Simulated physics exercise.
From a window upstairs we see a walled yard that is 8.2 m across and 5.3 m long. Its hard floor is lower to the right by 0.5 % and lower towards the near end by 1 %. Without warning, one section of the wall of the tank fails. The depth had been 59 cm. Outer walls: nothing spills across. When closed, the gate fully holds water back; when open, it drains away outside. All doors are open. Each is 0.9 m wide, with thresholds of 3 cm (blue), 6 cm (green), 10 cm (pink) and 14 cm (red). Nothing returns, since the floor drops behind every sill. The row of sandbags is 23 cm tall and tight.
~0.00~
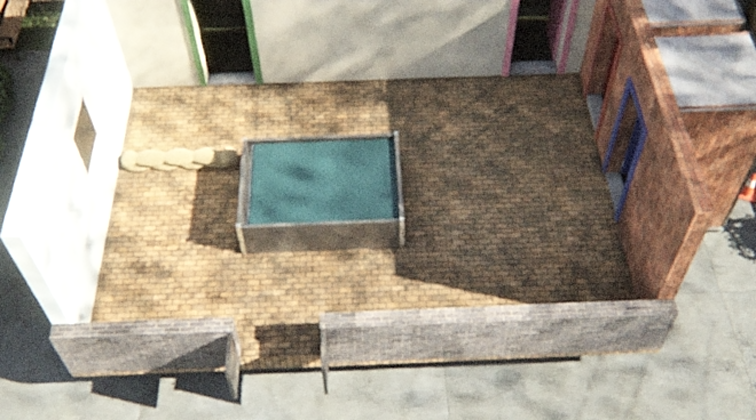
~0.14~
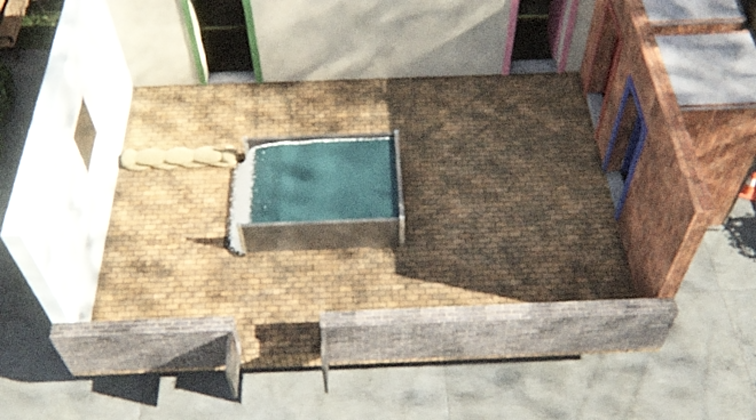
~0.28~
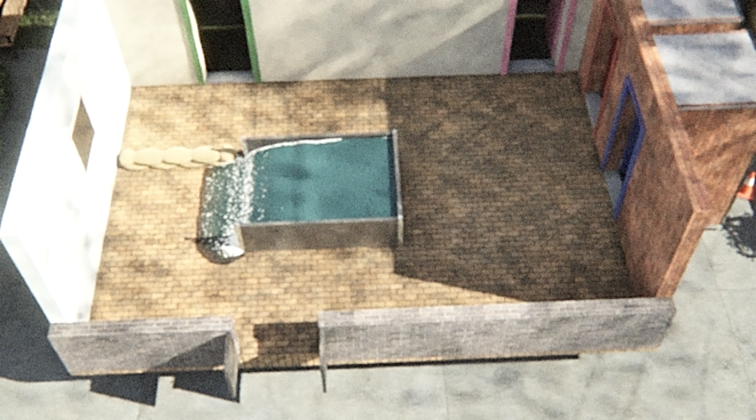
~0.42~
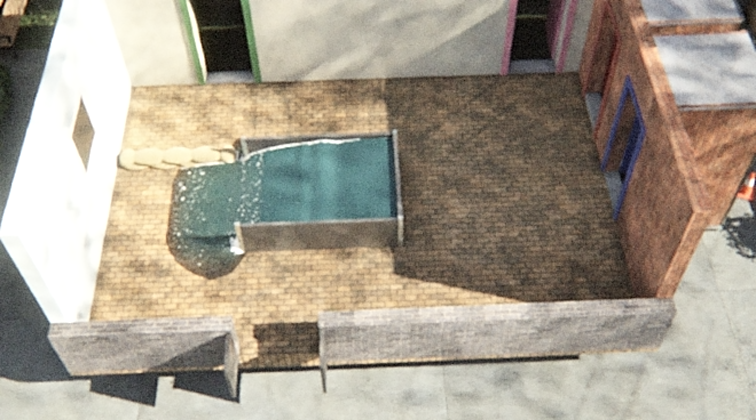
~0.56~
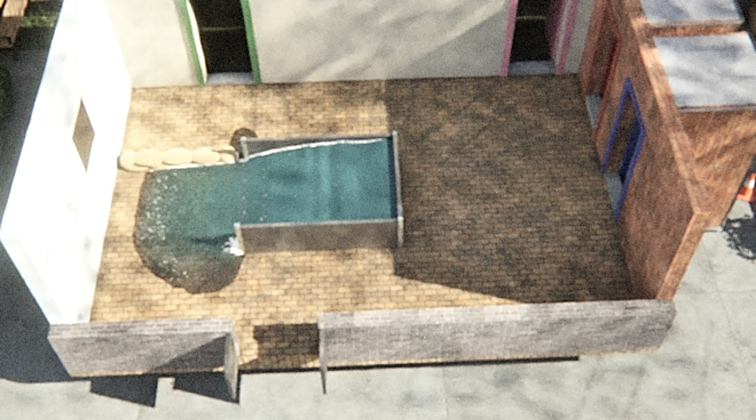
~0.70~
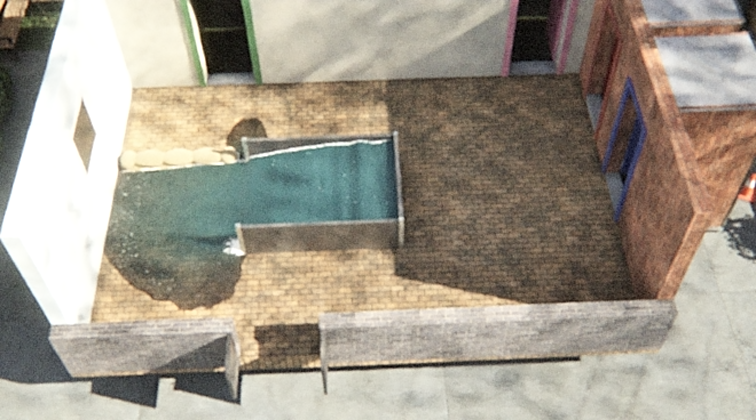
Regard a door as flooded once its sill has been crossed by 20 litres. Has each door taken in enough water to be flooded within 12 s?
In the end the blue door will most likely bust the limit; the green door will most likely respect the limit; the pink door will most likely respect the limit; the red door will most likely respect the limit.
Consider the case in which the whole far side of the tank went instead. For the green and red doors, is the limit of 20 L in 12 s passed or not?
Green beyond, red beyond.
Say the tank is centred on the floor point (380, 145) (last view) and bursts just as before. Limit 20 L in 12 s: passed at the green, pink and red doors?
Compared with that limit, green overshoots, pink falls short and red falls short.
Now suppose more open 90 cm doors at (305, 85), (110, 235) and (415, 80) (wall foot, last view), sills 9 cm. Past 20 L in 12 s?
In turn: Short of it, beyond it, short of it.
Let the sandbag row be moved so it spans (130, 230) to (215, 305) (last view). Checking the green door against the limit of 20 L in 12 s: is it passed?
Green: Exceeded.
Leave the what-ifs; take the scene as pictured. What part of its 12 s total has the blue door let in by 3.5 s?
Around 0 percent.
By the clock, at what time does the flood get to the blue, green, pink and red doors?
Times: Blue 6.0 seconds, green 2.0 seconds, pink 9.0 seconds, red 7.5 seconds.
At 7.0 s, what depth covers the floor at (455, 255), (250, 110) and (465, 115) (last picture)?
I'd read it as roughly 3, 2 and 2 cm, in that order.
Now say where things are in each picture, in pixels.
The first frame shows the tank at (321, 182) is whole and still, 59 cm deep.
In the second frame, the front is at a hidden place, 0.9 m from the gap at (248, 200); 0.3 m2 of floor is under water; 59 cm left at the back of the tank.
In the third frame, water pours out at (247, 200) and has run 1.1 m, to (240, 154); typically 11 cm deep outside, 59 cm at the tank's back.
In the fourth frame, water pours out at (247, 201) and has run 1.4 m, to (189, 265); typically 9 cm deep outside, 59 cm at the tank's back.
In the fifth frame, the front is at (153, 172), 1.8 m from the gap at (247, 202); 3.5 m2 of floor is under water; 59 cm left at the back of the tank.
In the sixth frame, the front is at (121, 174), 2.3 m from the gap at (248, 203); 4.9 m2 of floor is under water; 56 cm left at the back of the tank.
After 1.4 s water covers 20 % of the floor and is deepest (40 cm) near (125, 193); blue door not reached, green door not reached, pink door not reached, red door not reached.
After 2.2 s water covers 20 % of the floor and is deepest (44 cm) near (86, 349); blue door not reached, green door 2 cm at the sill, 0 L in, pink door not reached, red door not reached.
After 3.5 s water covers 35 % of the floor and is deepest (36 cm) near (86, 349); blue door not reached, green door 5 cm at the sill, 0 L in, pink door not reached, red door not reached.
After 7.0 s water covers 80 % of the floor and is deepest (20 cm) near (593, 330); blue door 7 cm at the sill, 7 L in, green door 1 cm at the sill, 0 L in, pink door not reached, red door not reached.
After 12.0 s water covers 90 % of the floor and is deepest (10 cm) near (642, 328); blue door 5 cm at the sill, 40 L in, green door 1 cm at the sill, 0 L in, pink door 8 cm at the sill, 1 L in, red door 9 cm at the sill, 0 L in.
